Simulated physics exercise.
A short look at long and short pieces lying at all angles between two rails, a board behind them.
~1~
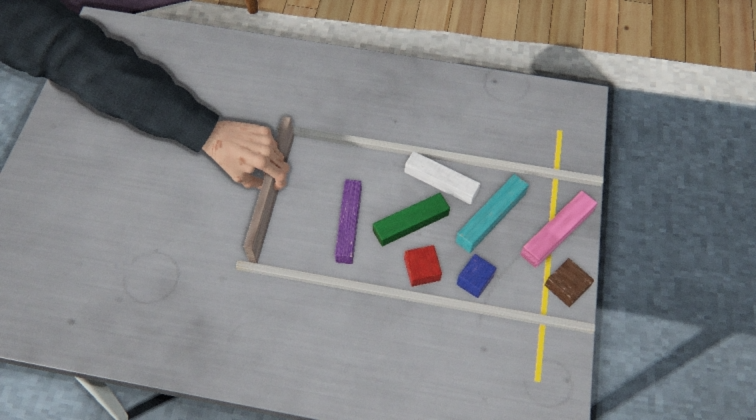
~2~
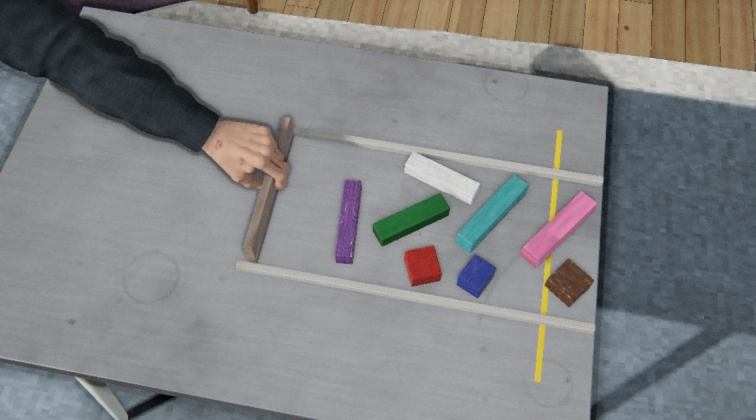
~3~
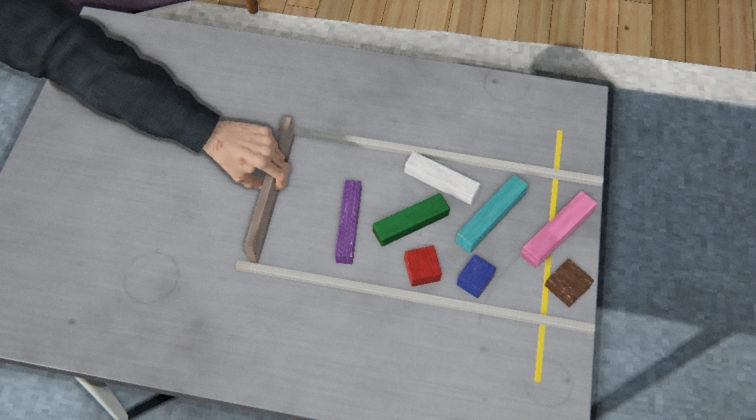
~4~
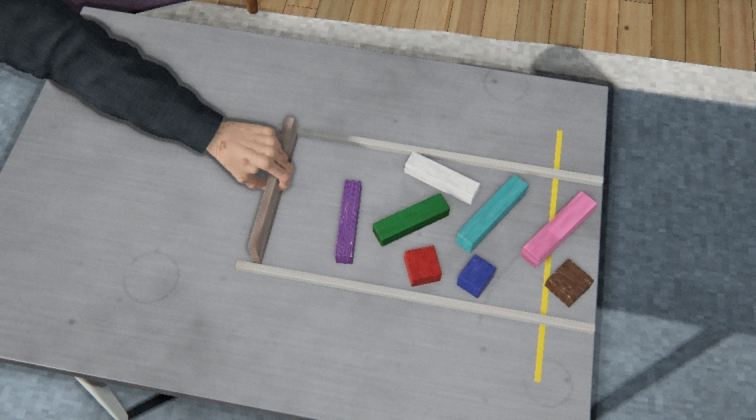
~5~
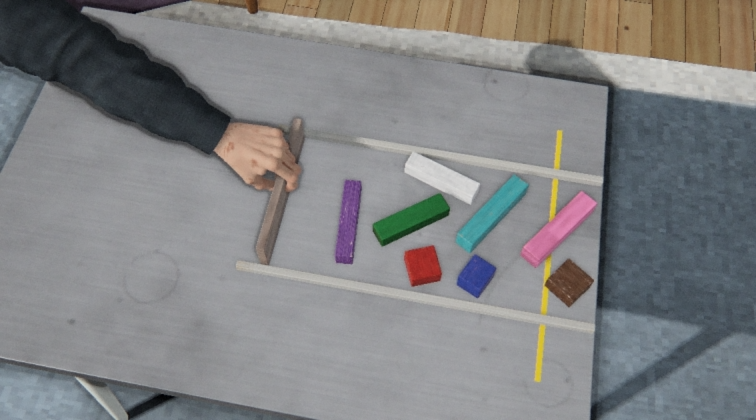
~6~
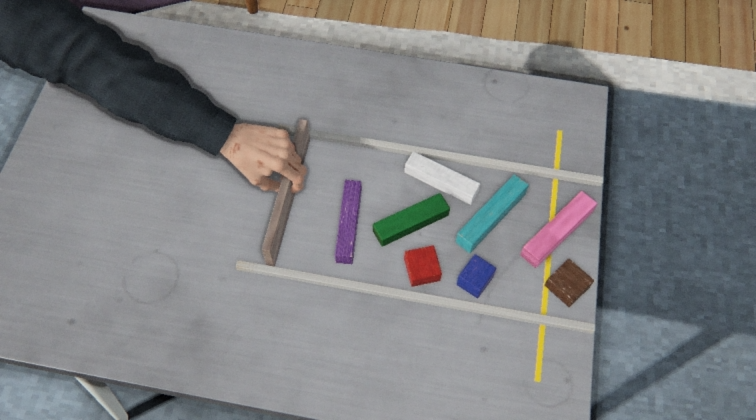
The clip opens on a gray table where colored sticks and blocks lie at various angles between two pale rails, the pink stick crossing a yellow line at right. A hand at left holds a brown board upright, barely moving at first, then slides it slightly right toward the purple bar, while the pieces stay still.
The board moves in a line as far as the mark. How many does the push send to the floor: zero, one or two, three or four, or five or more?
The number that fall off is three or four.
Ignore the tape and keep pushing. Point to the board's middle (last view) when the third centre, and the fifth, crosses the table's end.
About (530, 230), then (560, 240).
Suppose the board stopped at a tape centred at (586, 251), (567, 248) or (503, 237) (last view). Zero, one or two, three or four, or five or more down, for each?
For each place: Five or more; five or over; zero.
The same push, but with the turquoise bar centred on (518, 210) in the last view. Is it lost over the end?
The turquoise bar comes down.
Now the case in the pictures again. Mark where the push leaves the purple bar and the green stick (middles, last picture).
Near (558, 258) and (579, 248).
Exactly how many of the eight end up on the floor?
Fallen: 4.
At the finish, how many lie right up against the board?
2 of them.
Soon after, none off yet; brown block at rest near (569, 283); pink stick at rest near (559, 229); turquoise bar at rest near (493, 213).
At rest, the number that fall off is three or four; fallen, blue block, turquoise bar, pink stick and brown block.
